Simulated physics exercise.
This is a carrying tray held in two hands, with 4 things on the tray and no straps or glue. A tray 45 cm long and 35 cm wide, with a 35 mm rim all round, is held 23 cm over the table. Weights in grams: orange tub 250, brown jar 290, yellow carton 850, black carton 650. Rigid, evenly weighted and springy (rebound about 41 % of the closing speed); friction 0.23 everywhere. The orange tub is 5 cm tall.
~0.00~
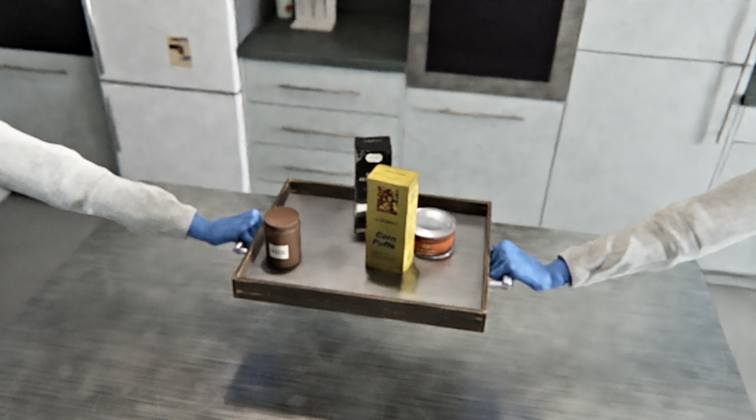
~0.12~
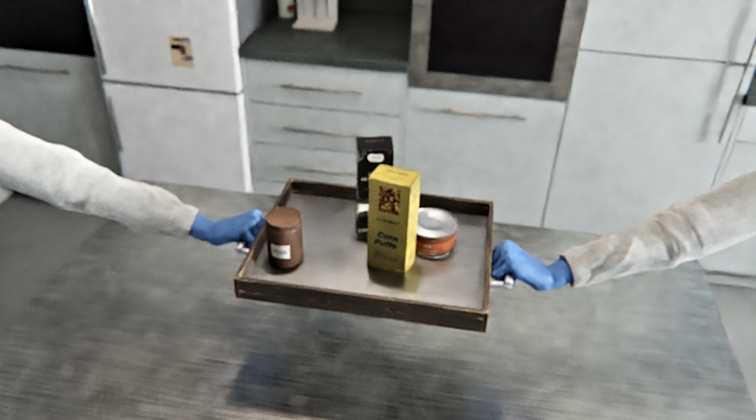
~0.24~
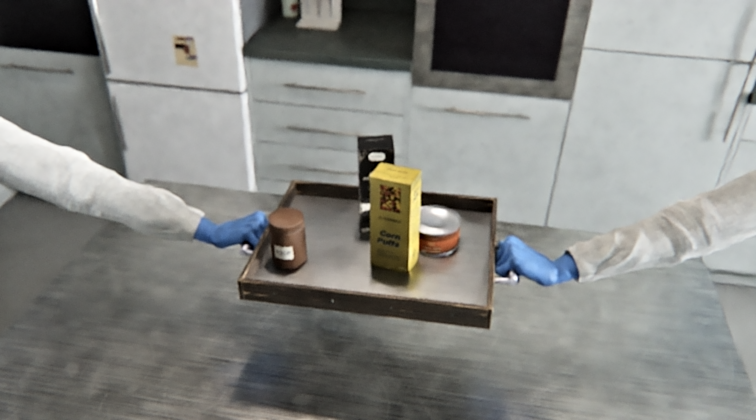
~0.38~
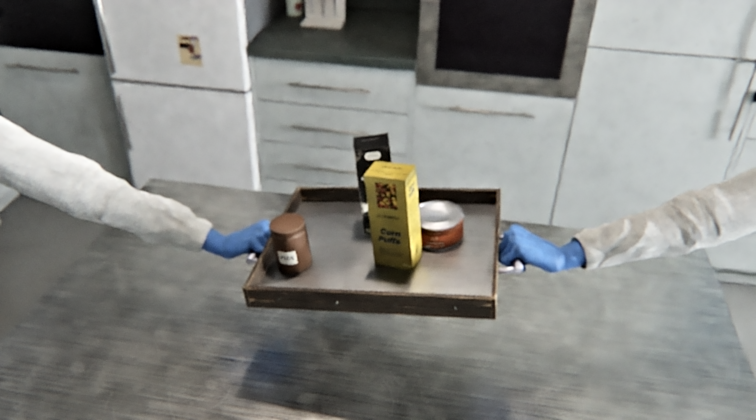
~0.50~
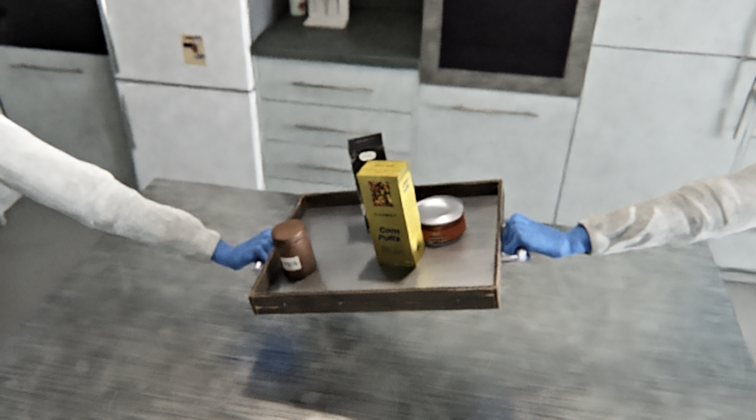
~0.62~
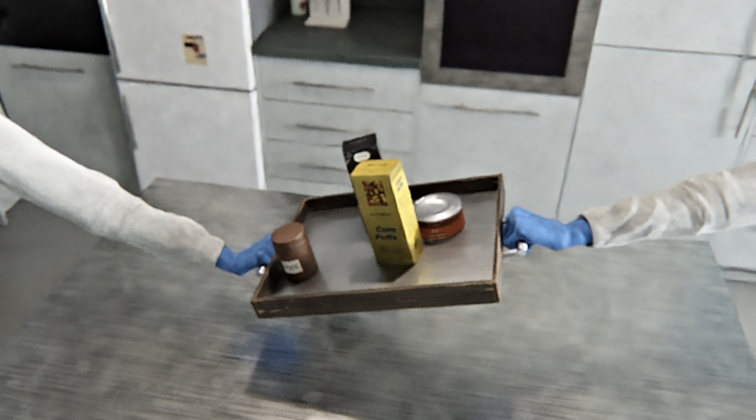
In a kitchen, two gloved hands holding a tray of two cartons, a jar and a tub, then tilting it left edge down.
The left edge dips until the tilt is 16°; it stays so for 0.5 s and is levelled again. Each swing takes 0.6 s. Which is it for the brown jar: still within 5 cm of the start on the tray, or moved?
The brown jar keeps its place.
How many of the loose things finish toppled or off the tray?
1 of them.
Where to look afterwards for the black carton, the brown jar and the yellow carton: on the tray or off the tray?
The black carton finishes off the tray; the brown jar is still on the tray; the yellow carton is still on the tray.
By 1.12 s, tray tilted 16°, left edge down; brown jar 2 cm from its spot near (287, 254); yellow carton 12 cm from its spot; black carton 12 cm from its spot.
By 1.52 s, tray tilted 7°, left edge down; brown jar 2 cm from its spot near (285, 245); black carton rocked 34° off its seat; yellow carton 19 cm from its spot.
When it is over (2.3 s), off the tray, black carton; not toppled but over 5 cm from the start, orange tub and yellow carton; brown jar within 5 cm of the start. End places, in pixels of the last picture, brown jar near (287, 237).
